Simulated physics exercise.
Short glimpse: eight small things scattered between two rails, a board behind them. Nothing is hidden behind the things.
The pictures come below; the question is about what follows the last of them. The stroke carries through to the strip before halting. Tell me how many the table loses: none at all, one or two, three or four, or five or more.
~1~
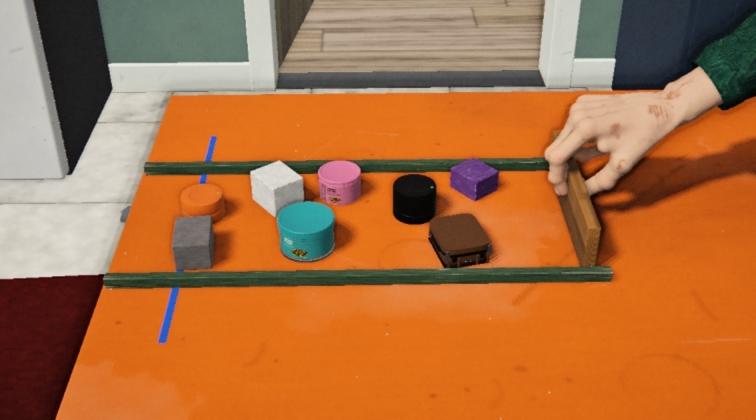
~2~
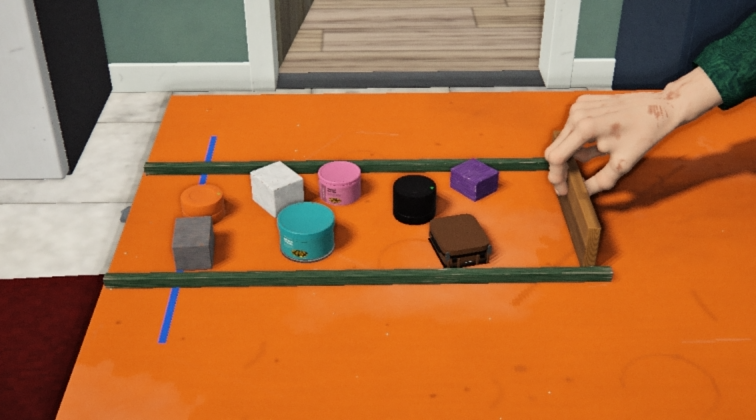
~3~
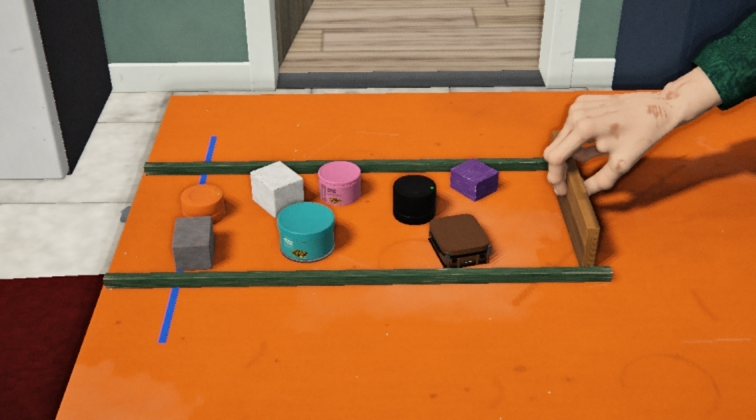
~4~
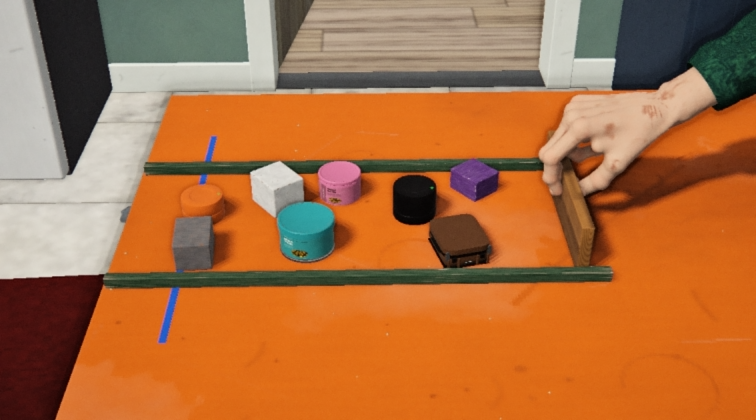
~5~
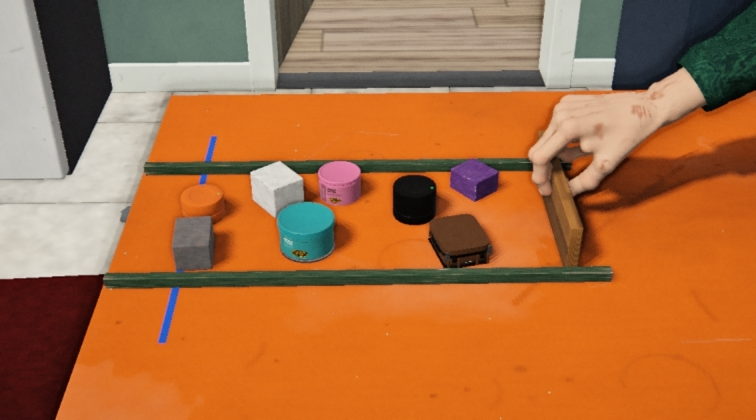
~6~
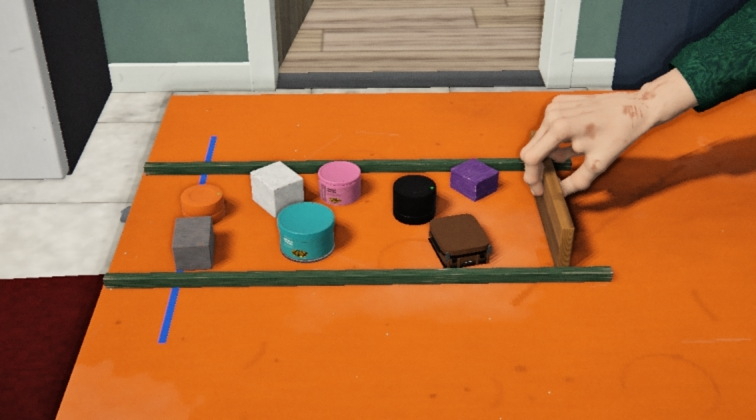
The table loses three or four.
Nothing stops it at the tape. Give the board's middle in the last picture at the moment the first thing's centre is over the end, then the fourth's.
I'd put it close to (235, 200) and later close to (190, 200).
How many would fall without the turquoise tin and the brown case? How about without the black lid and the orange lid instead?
Falls come to 0 the first time and 2 the other time.
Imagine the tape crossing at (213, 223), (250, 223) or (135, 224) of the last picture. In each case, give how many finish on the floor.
Floor tally per try: 2 / 0 / 8.
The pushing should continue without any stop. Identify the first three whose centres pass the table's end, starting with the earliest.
Grey block, orange lid, turquoise tin.
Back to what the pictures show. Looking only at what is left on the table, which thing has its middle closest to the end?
It's the white block.
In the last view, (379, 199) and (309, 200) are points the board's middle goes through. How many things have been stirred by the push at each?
I get 5 at the one place and 8 at the other.
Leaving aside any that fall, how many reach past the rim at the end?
Counting them gives 2.
Soon after, none off yet; orange lid at rest near (203, 205); grey block at rest near (194, 243); white block at rest near (278, 189).
In the end, the number that fall off is three or four; gone, turquoise tin, grey block and orange lid.
